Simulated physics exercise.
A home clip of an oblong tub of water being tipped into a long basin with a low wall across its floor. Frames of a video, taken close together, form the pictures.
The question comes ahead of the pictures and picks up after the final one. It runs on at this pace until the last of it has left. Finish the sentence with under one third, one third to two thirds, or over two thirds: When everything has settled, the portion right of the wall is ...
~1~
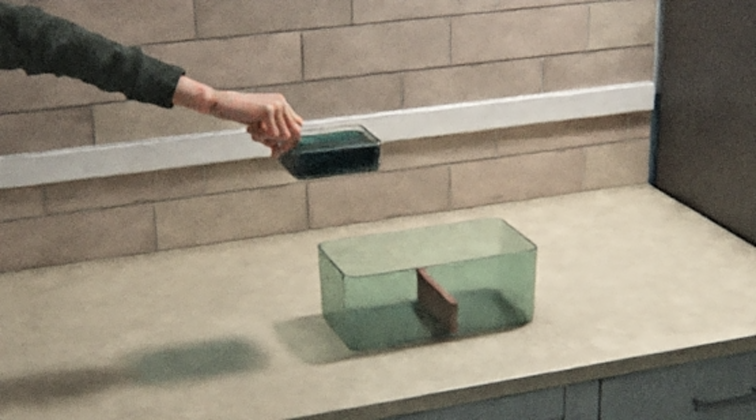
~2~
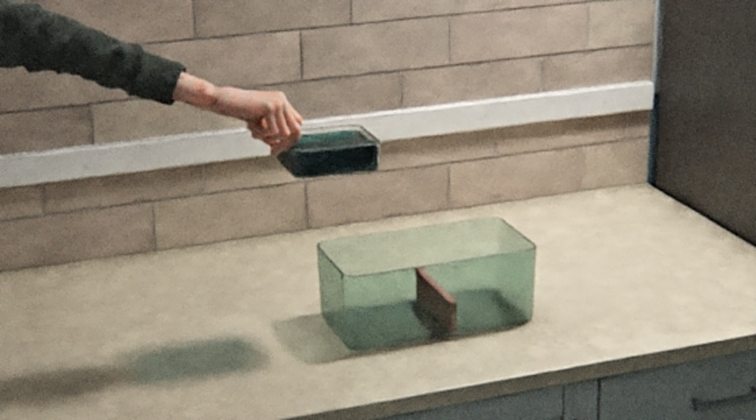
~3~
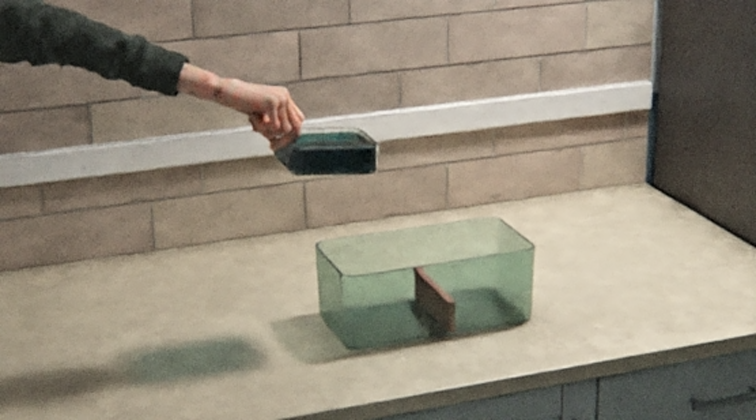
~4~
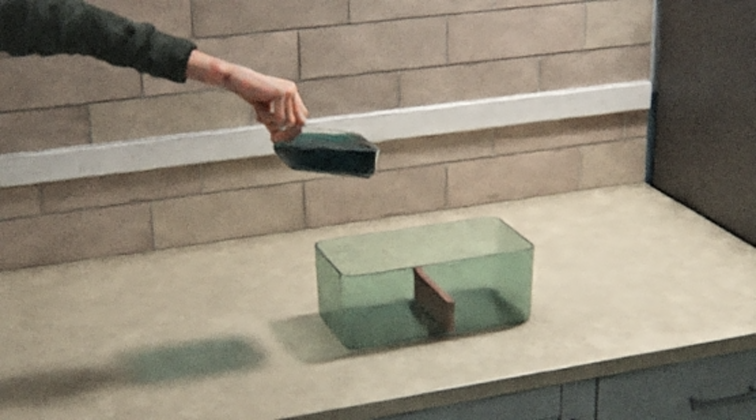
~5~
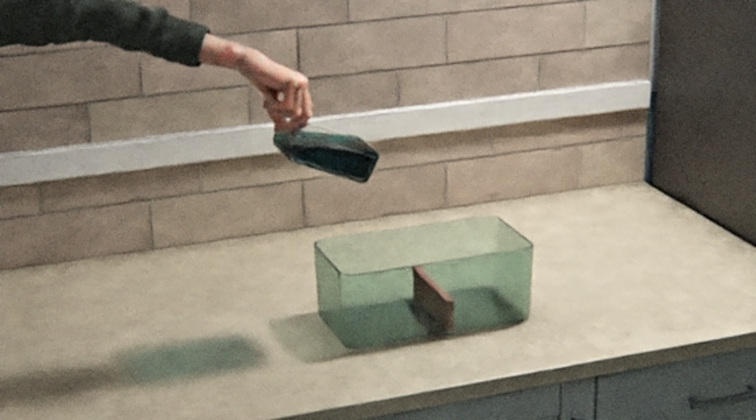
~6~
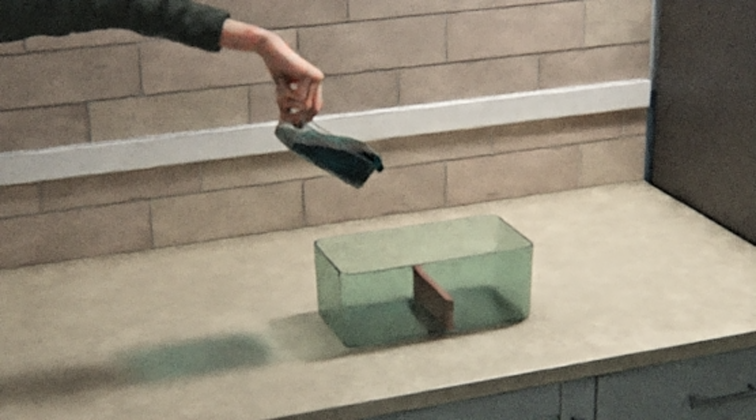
When everything has settled, the portion right of the wall is under one third.
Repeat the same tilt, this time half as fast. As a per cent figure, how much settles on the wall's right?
Roughly 5 in a hundred.
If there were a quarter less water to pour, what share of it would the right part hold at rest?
Estimate: Close to 5 per cent.
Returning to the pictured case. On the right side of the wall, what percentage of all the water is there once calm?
About 5 per cent.
A moment on, the tilt is 102° and 4 per cent is still to pour, 51 is left of the wall and 0 right of it.
Next, the tilt is 111° and 0 per cent is still to pour, 93 is left of the wall and 2 right of it.
Then the tilt is 111° and 0 per cent is still to pour, 93 is left of the wall and 3 right of it.
Later the tilt is 111° and 0 per cent is still to pour, 93 is left of the wall and 3 right of it.
At rest 93 per cent lies left of the wall, 3 right of it and 3 outside.
